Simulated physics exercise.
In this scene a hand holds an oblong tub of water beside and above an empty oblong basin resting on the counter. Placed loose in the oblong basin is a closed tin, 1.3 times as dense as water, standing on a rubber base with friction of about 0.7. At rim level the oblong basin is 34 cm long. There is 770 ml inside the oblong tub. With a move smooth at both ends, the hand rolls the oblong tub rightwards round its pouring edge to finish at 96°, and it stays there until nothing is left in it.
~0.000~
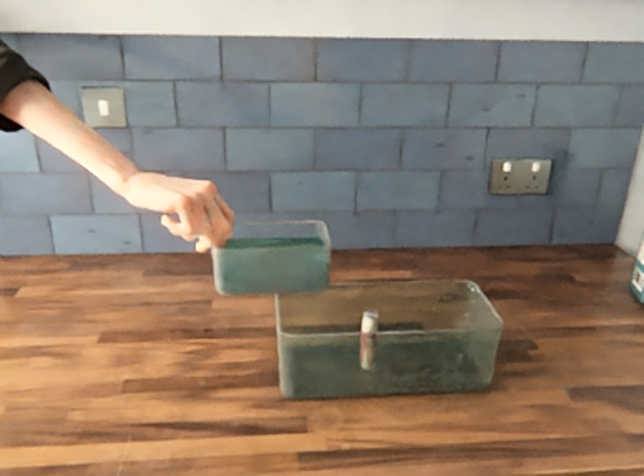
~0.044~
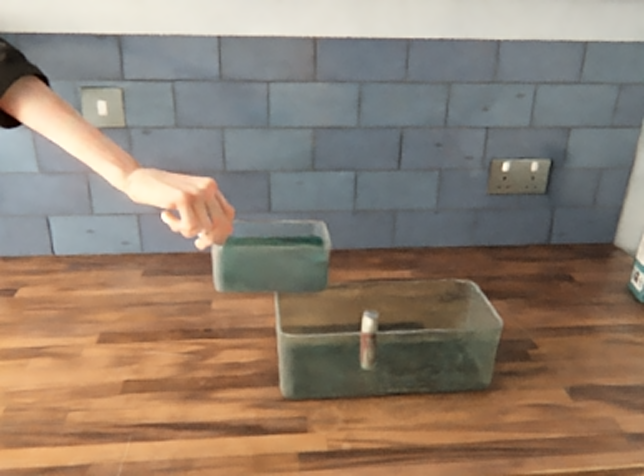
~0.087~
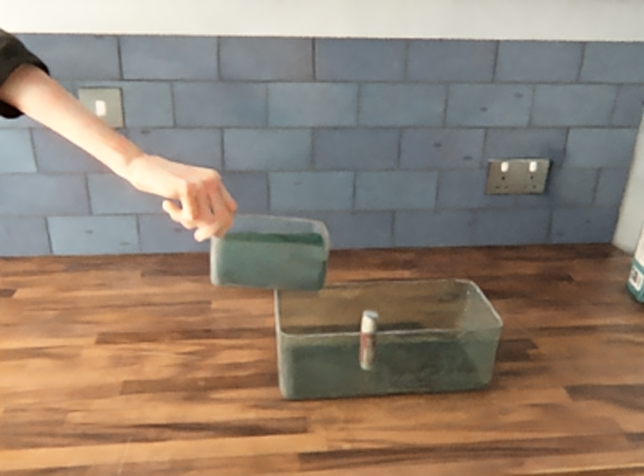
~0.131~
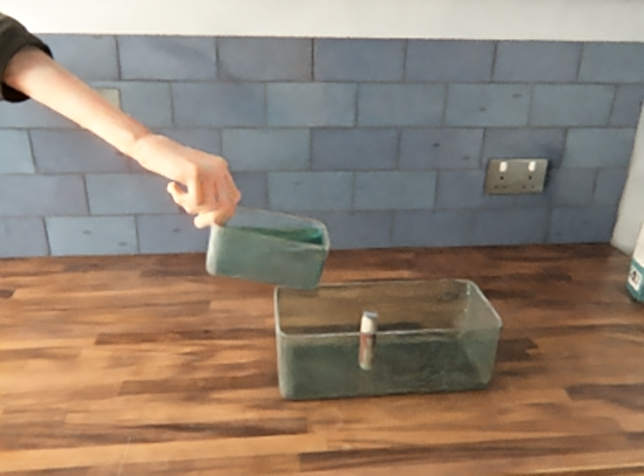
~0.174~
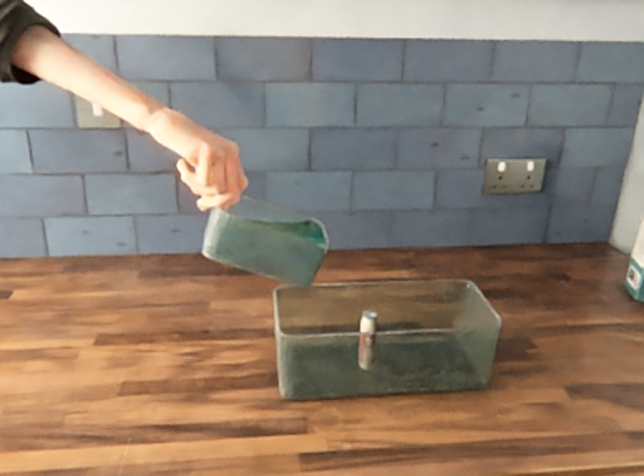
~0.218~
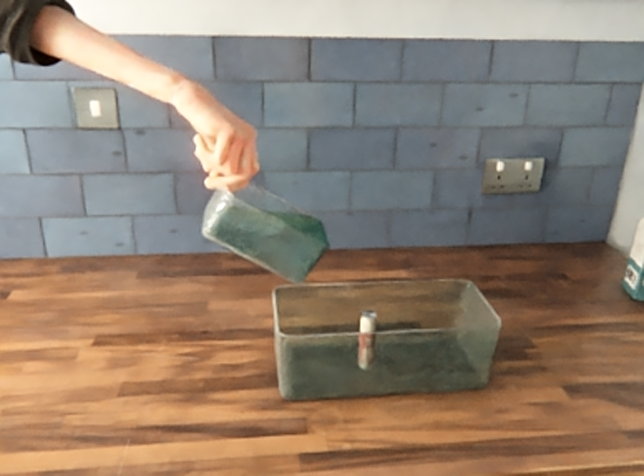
A hand tilts a small tub of greenish water rightwards above a larger clear basin.
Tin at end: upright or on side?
On side.
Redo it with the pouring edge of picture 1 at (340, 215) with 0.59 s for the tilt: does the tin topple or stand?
Then the tin comes down.
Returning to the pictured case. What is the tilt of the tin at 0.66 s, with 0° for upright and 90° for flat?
Measured tilt, approx.: 0 degrees.
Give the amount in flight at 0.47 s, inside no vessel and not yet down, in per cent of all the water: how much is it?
I'd say close to 54 per cent.
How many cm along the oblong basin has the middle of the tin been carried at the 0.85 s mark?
Its middle sits about 1 cm from the start.
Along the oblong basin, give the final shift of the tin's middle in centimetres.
Shift of tin centre: Approx. 6.5 cm.
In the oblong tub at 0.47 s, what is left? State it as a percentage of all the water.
About 40 percent.
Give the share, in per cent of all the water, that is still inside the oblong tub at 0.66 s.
5 per cent or thereabouts.
By 0.47 s the tilt is 90° and 40 per cent is still to pour; the tin stands where it began.
By 0.66 s the tilt is 96° and 5 per cent is still to pour; the tin stands where it began.
By 0.85 s the tilt is 96° and 1 per cent is still to pour; the tin leans 7°.
By 1.06 s the tilt is 96° and 0 per cent is still to pour; the tin leans 49°.
At rest the tin lies on its side.
